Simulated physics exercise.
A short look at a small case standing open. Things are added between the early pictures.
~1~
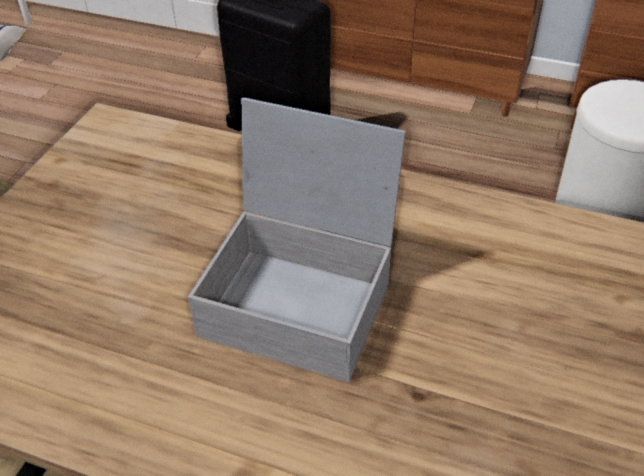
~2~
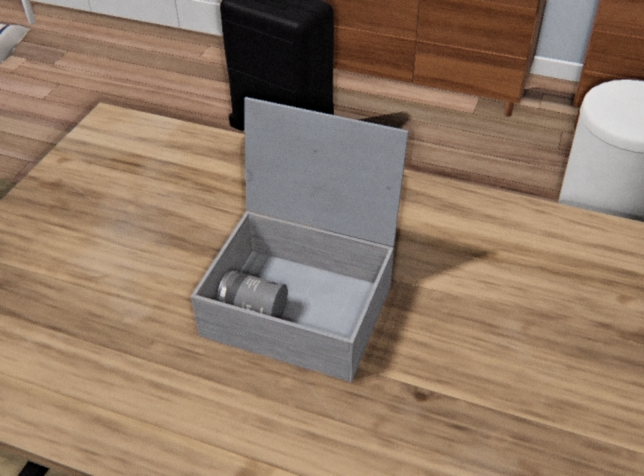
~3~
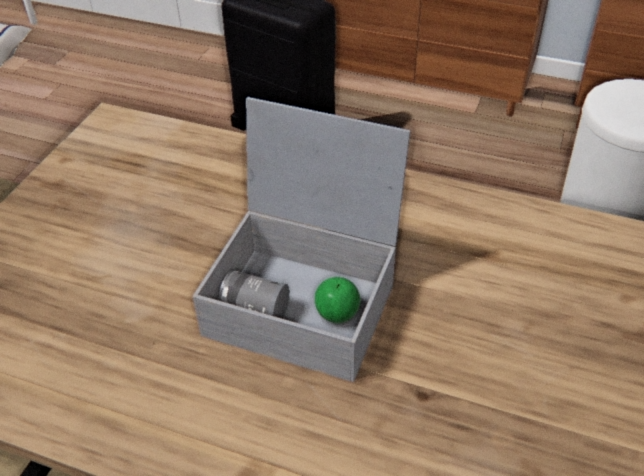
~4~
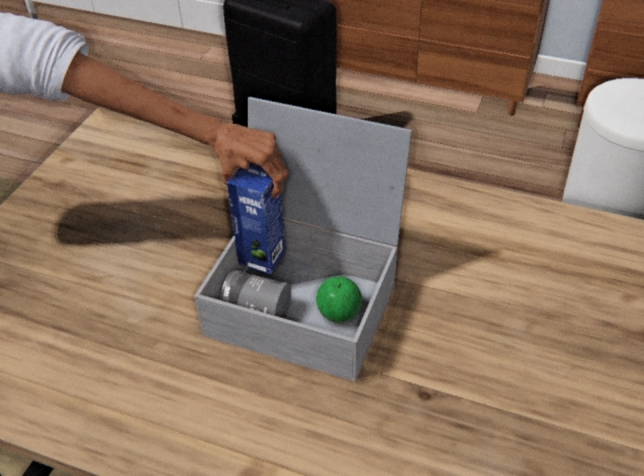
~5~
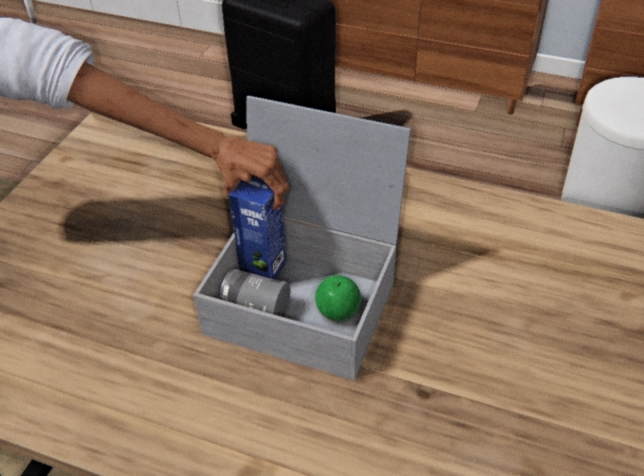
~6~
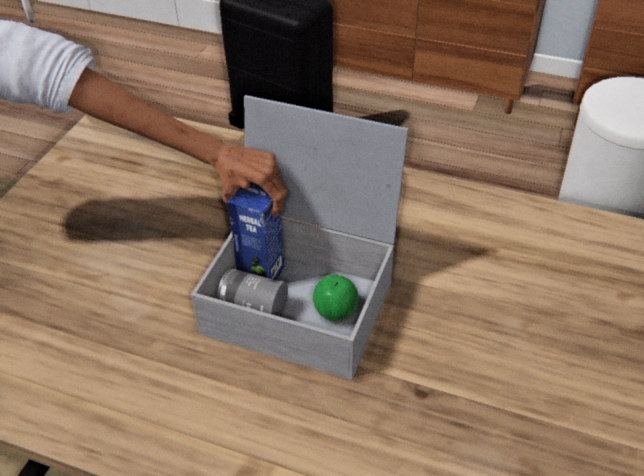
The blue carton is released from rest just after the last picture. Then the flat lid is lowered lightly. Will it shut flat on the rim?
In the end the lid stays ajar.
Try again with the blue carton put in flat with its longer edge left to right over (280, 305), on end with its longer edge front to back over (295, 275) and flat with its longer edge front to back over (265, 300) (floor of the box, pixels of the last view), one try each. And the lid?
First, it sits on the rim; second, it stays ajar; third, it stays ajar.
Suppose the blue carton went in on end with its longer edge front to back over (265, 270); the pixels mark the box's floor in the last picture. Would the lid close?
Then it is held up.
Then, 1.20 s later than the last frame, lid starting down.
Then, 1.60 s later than the last frame, lid 63° above the rim; blue carton tilted by 7° near (253, 241).
Then, 1.80 s later than the last frame, lid 42° above the rim; blue carton tilted by 27° near (247, 250).
Then, 2.00 s later than the last frame, lid 22° above the rim; blue carton tilted by 56° near (246, 258); grey tin moved a little.
When it is over, lid 17° above the rim; lying over in the box, blue carton; the other 2 as before. End places, in pixels of the last picture, blue carton near (246, 262).
